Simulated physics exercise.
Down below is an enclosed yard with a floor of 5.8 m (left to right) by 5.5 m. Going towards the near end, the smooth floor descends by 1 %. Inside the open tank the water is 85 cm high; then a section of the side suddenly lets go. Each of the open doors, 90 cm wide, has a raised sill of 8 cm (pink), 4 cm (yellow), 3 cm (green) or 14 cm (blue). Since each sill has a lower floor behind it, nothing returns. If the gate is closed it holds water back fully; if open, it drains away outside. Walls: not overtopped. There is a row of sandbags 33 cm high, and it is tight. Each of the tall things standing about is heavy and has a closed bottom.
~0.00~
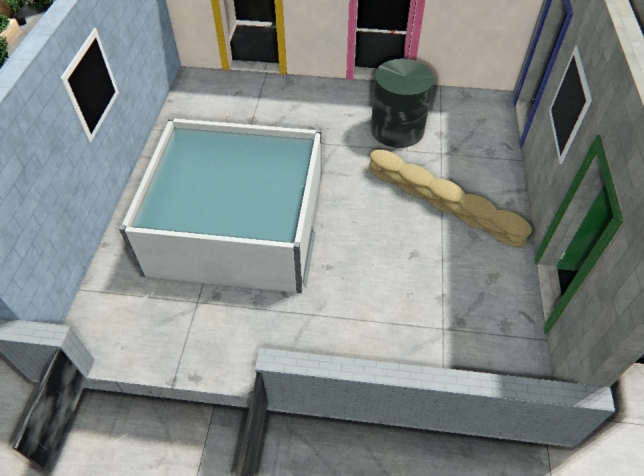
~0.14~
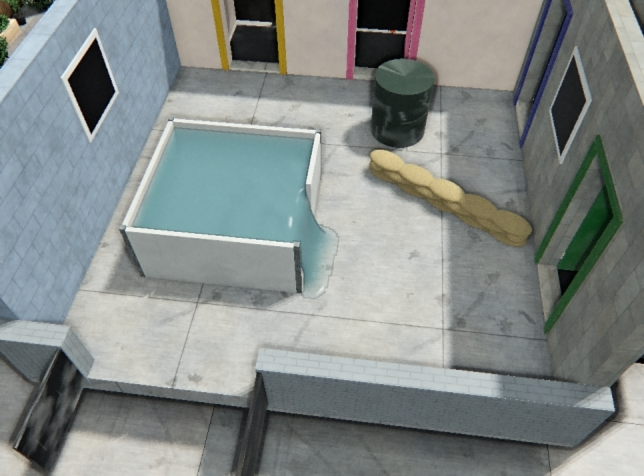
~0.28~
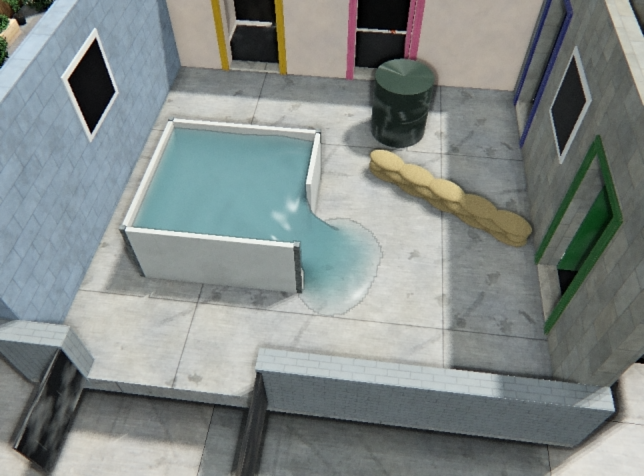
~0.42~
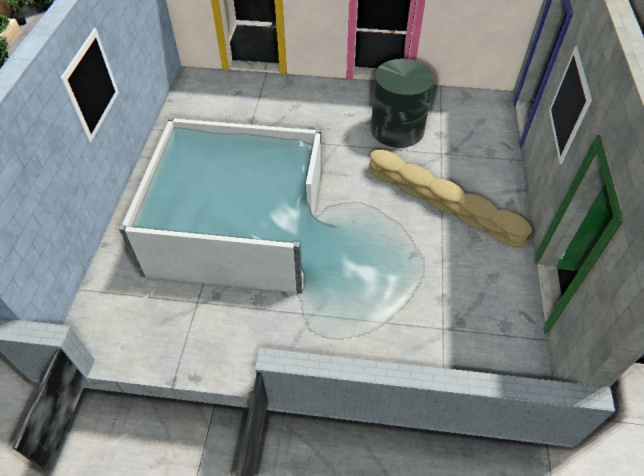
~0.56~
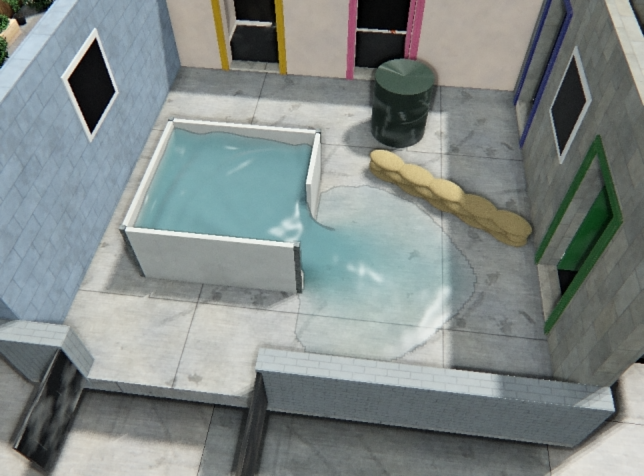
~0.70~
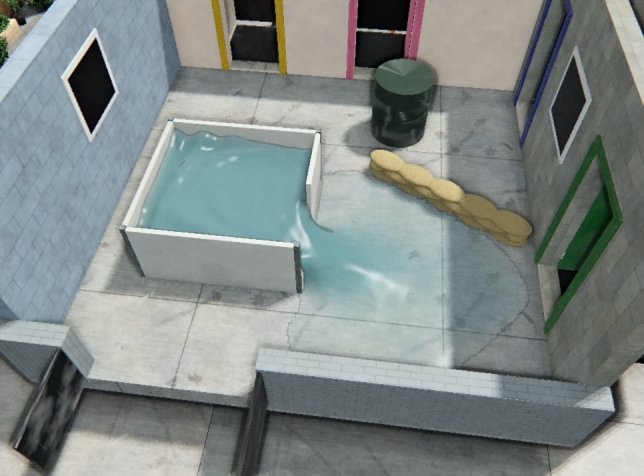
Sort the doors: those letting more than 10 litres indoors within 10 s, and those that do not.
The pink door is among those that do not; the yellow door is among those that do not; the green door is among those letting more in; the blue door is among those that do not.
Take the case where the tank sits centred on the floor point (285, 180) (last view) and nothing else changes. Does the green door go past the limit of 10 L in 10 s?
Then, at green, it's too much.
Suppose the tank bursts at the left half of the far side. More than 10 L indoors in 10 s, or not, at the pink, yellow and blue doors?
Note: Pink beyond the mark, yellow beyond the mark, blue beyond the mark.
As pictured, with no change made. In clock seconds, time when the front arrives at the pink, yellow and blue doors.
Door times: Pink 5.5 s / yellow 7.5 s / blue 2.6 s.
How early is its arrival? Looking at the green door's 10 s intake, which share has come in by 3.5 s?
By then it's near 55% of the total.
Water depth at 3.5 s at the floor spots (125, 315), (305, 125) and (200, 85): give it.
About 0, 1 and 0 cm.
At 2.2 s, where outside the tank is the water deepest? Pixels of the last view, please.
Spot: Approx. (529, 297).
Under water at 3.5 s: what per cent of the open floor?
Some 35 per cent of it.
After 1.4 s water covers 25 % of the floor and is deepest (55 cm) near (543, 410); pink door not reached, yellow door not reached, green door 13 cm at the sill, 78 L in, blue door not reached.
After 2.2 s water covers 30 % of the floor and is deepest (51 cm) near (529, 297); pink door not reached, yellow door not reached, green door 31 cm at the sill, 295 L in, blue door not reached.
After 3.5 s water covers 35 % of the floor and is deepest (30 cm) near (525, 262); pink door not reached, yellow door not reached, green door 24 cm at the sill, 601 L in, blue door 1 cm at the sill, 0 L in.
After 6.0 s water covers 65 % of the floor and is deepest (19 cm) near (525, 262); pink door 2 cm at the sill, 0 L in, yellow door not reached, green door 18 cm at the sill, 862 L in, blue door 2 cm at the sill, 0 L in.
After 10.0 s water covers 85 % of the floor and is deepest (12 cm) near (492, 404); pink door 2 cm at the sill, 0 L in, yellow door 4 cm at the sill, 0 L in, green door 12 cm at the sill, 1091 L in, blue door 2 cm at the sill, 0 L in.
